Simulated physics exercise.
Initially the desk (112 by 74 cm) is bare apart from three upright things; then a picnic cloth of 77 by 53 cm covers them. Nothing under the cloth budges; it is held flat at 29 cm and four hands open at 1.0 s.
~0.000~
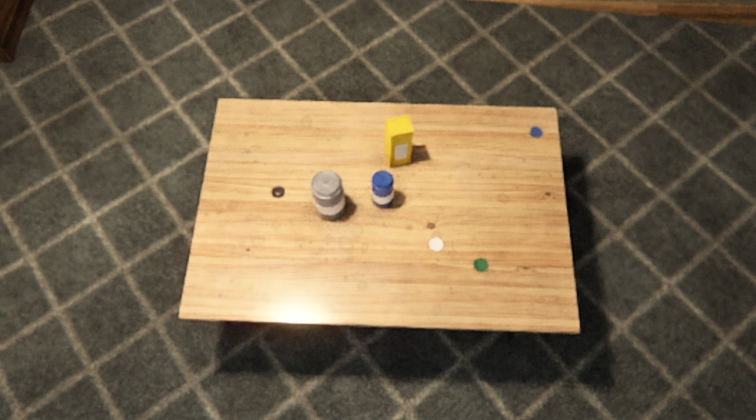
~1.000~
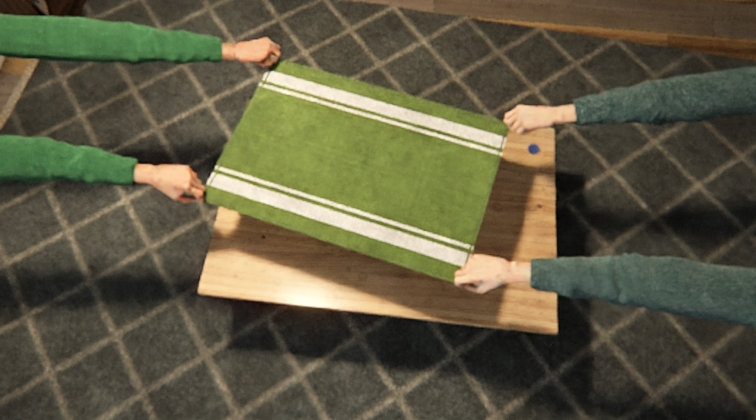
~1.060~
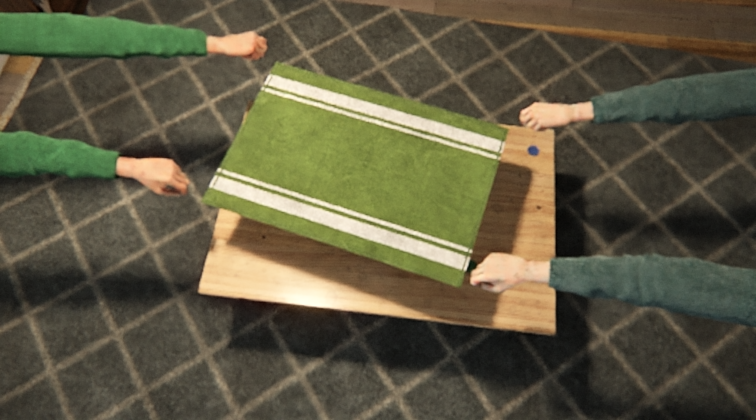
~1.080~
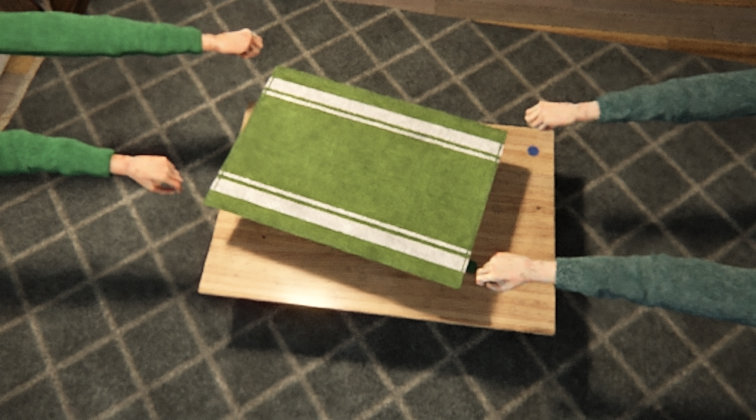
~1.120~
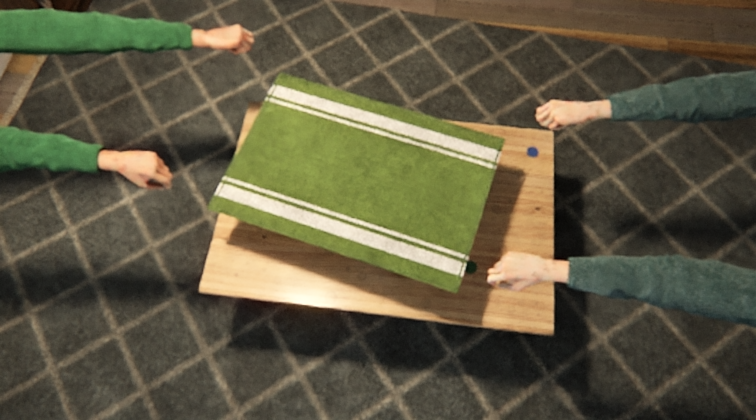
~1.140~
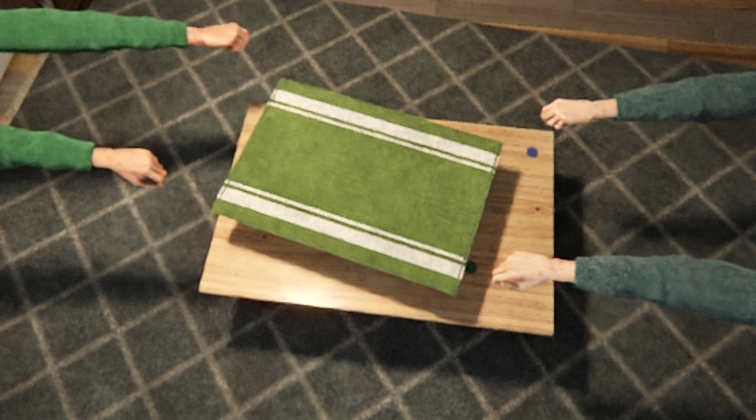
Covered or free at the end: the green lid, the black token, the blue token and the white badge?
The green lid still shows, the black token gets covered, the blue token remains in the open, the white badge vanishes under it.
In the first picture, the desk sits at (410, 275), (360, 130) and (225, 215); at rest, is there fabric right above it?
Draped over, left clear, left clear - in the order asked.
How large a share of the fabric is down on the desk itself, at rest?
About 35 percent of it.
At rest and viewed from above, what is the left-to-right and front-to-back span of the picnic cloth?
72 cm x 60 cm, roughly.
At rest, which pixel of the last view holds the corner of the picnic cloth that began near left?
About (244, 229).
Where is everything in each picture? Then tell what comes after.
The first frame shows green lid (481, 265); black token (278, 192); blue token (536, 132); white badge (436, 244); yellow carton (399, 125), 19 cm tall; grey bottle (326, 182), 17 cm tall; blue jar (382, 178), 14 cm tall.
The second frame shows picnic cloth corners (198, 199) (274, 58) (511, 124) (462, 286); highest point 29 cm, lowest 29 cm.
The third frame shows picnic cloth corners (201, 202) (276, 62); highest point 27 cm, lowest 27 cm.
The fourth frame shows picnic cloth corners (203, 204) (277, 65); highest point 26 cm, lowest 26 cm.
The fifth frame shows picnic cloth corners (207, 209) (280, 73); highest point 22 cm, lowest 22 cm.
The sixth frame shows picnic cloth corners (210, 212) (282, 78) (503, 144) (455, 296); highest point 20 cm, lowest 20 cm.
After 1.3 s, 30 % of it is down, spanning 70 by 59 cm, above black token, white badge.
After 1.5 s, 30 % of it is down, spanning 73 by 59 cm, above black token, white badge.
After 1.7 s, 35 % of it is down, spanning 73 by 59 cm, above black token, white badge.
After 1.9 s, 35 % of it is down, spanning 73 by 59 cm, above black token, white badge.
After 2.7 s, 35 % of it is down, spanning 73 by 59 cm, above black token, white badge.
